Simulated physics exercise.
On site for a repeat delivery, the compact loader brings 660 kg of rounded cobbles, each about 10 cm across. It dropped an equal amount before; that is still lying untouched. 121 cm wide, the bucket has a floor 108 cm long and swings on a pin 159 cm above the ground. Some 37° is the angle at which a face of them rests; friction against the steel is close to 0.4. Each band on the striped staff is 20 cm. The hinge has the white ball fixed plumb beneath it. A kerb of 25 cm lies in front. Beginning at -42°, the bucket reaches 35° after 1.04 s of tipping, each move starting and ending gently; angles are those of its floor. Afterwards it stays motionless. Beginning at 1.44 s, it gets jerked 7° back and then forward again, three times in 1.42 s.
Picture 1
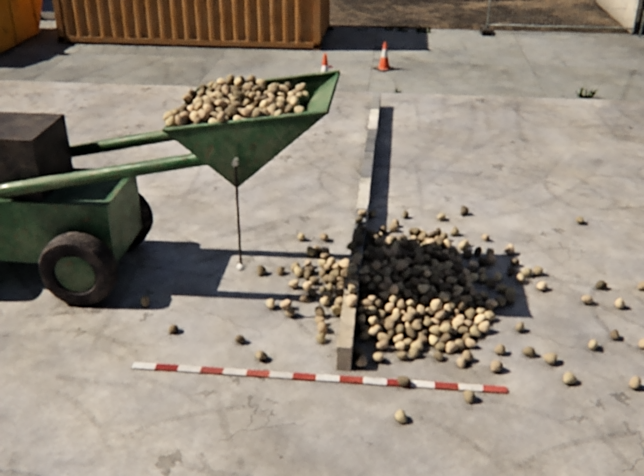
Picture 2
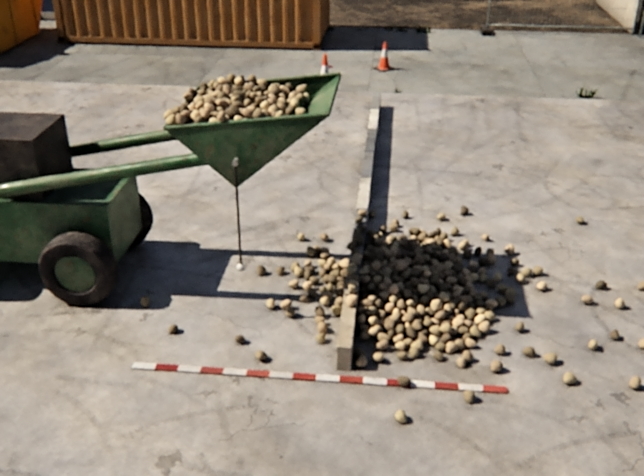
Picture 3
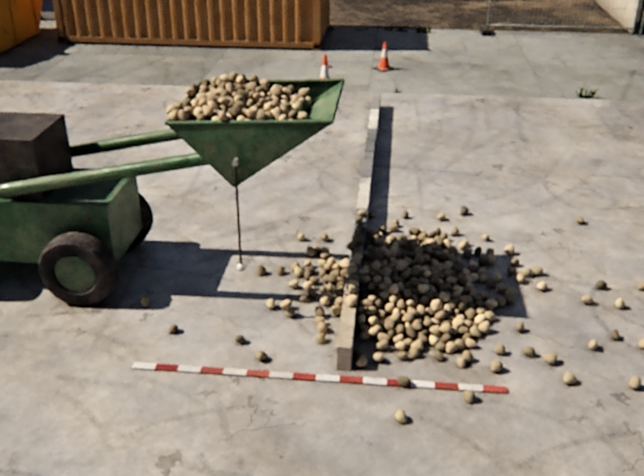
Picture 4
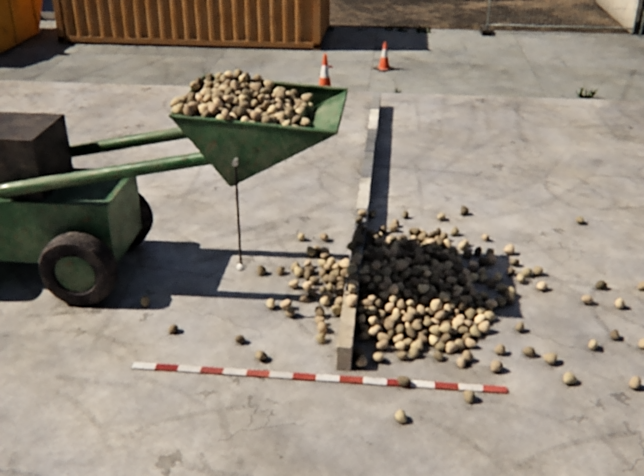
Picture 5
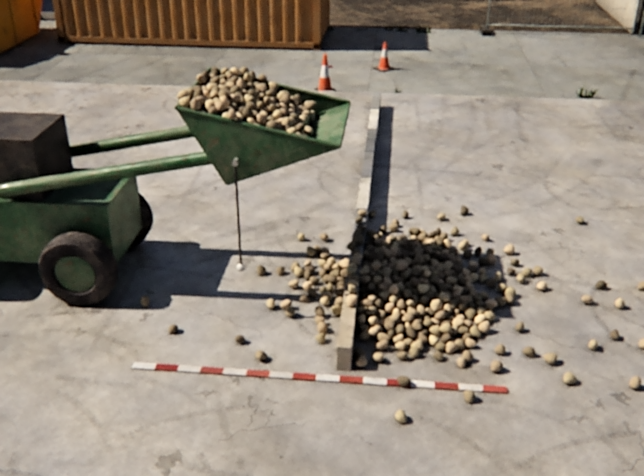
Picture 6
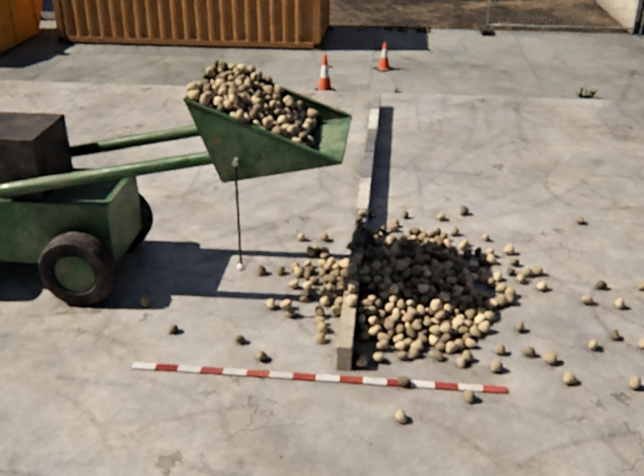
A green loader held a bucket full of rounded stones above a concrete yard, near a pile lying across a low kerb, and the bucket slowly tilted forward, its right lip dipping slightly.
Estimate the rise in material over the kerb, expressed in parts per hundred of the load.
Close to 79 parts in a hundred.
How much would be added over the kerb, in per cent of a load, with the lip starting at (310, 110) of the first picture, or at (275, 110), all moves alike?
Near 60 in a hundred, then near 15 in a hundred.
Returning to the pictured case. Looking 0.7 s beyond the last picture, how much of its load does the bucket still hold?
Roughly 75 per cent remains inside.
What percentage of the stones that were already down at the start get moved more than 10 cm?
20 %.
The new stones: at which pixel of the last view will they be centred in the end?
Around (391, 273).
Then, 0.3 s after the last picture the floor is at 23°; in per cent of one load, 100 in the bucket, 13 on this side of the kerb, 88 over the kerb; the foremost stones are at (614, 302).
Then, 0.7 s after the last picture the floor is at 35°; in per cent of one load, 76 in the bucket, 37 on this side of the kerb, 88 over the kerb; the foremost stones are at (614, 302).
Then, 2.9 s after the last picture the floor is at 35°; in per cent of one load, 0 in the bucket, 34 on this side of the kerb, 167 over the kerb; the foremost stones are at (614, 302).
Then, 5.7 s after the last picture the floor is at 35°; in per cent of one load, 0 in the bucket, 34 on this side of the kerb, 167 over the kerb; the foremost stones are at (614, 302). Net gain over the kerb, 79.
